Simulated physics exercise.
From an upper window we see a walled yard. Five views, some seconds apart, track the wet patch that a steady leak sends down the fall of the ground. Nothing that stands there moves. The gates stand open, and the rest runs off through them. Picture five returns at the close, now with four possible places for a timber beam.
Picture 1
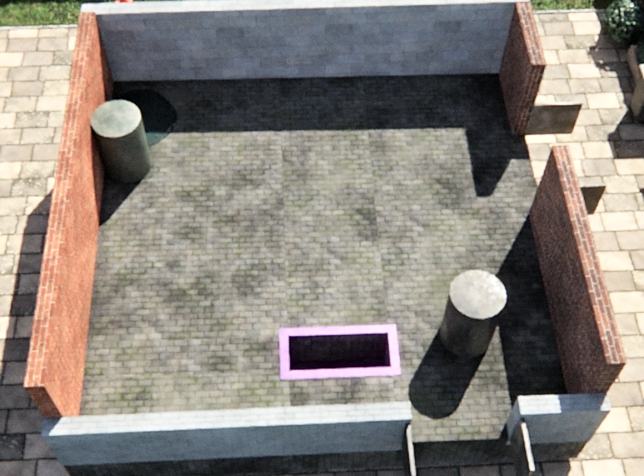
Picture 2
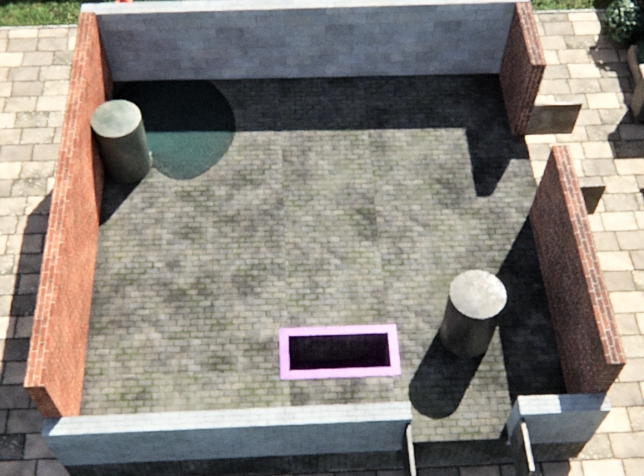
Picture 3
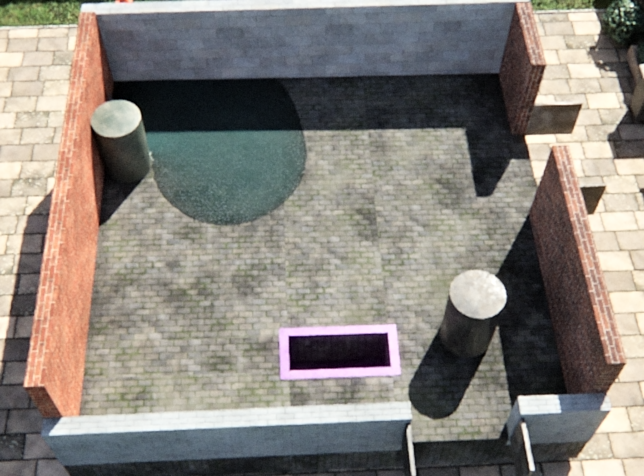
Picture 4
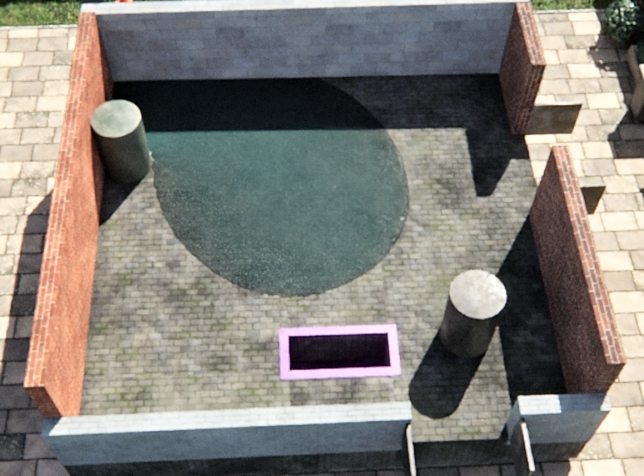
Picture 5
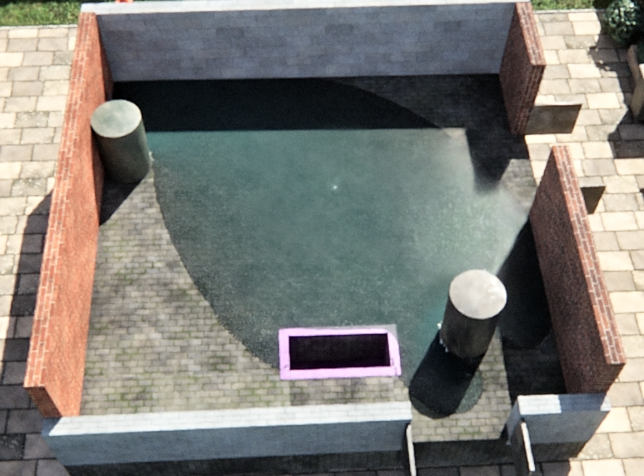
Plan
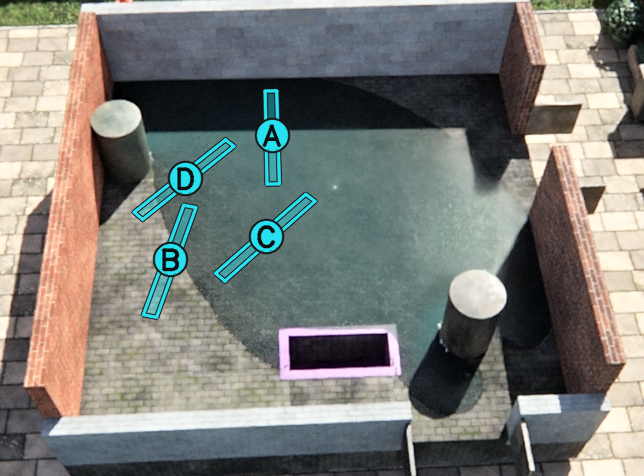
Water spreads from the upper left across the walled yard and reaches the purple drain.
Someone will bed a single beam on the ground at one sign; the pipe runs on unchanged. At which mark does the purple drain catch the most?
Spot A.
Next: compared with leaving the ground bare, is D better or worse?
It is worse.
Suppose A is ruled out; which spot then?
It is B.
In cyan, A from (273, 183) to (270, 90); B from (149, 316) to (189, 206); C from (220, 277) to (310, 197); D from (138, 215) to (229, 143).
For spot A, about 49 % of the stream goes into the purple drain, about 50 % out by the gates.
For spot B, about 23 % of the stream goes into the purple drain, about 76 % out by the gates.
For spot C, about 11 % of the stream goes into the purple drain, about 89 % out by the gates.
For spot D, about 10 % of the stream goes into the purple drain, about 90 % out by the gates.
